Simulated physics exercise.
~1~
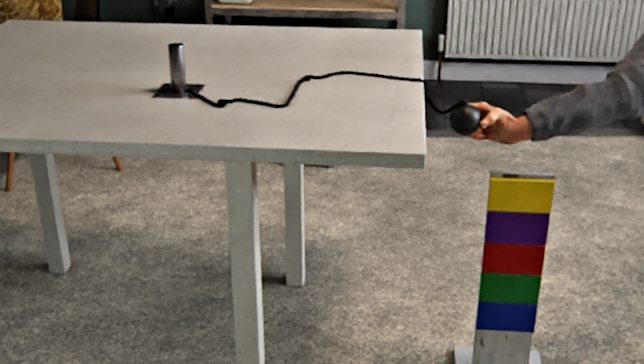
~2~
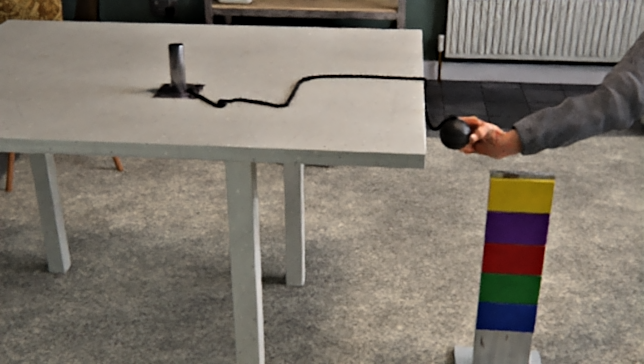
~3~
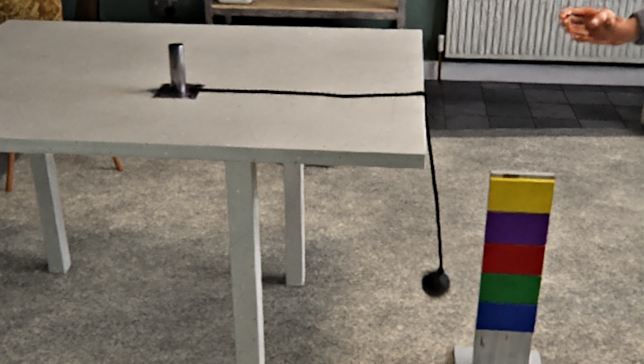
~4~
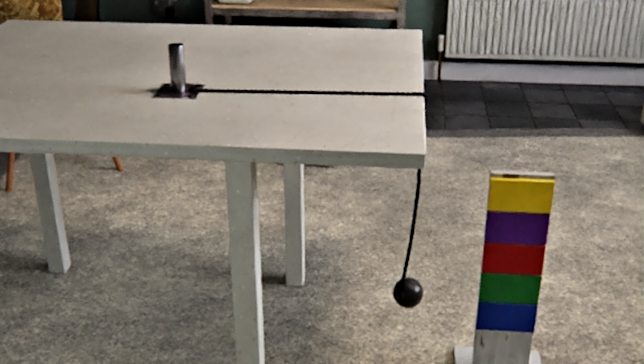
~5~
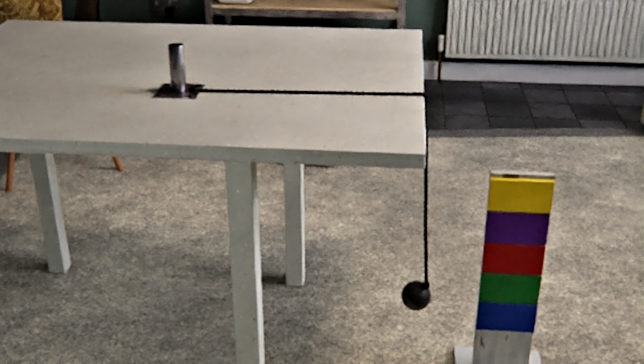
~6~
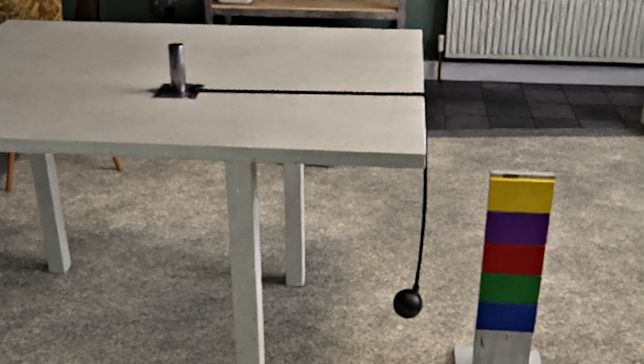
The video shows a hand holding a black ball on a cord tied to a post on a white table. The hand lets go and withdraws, and the ball drops over the table edge, swings slightly, and ends hanging level with the green band on a nearby striped stand.
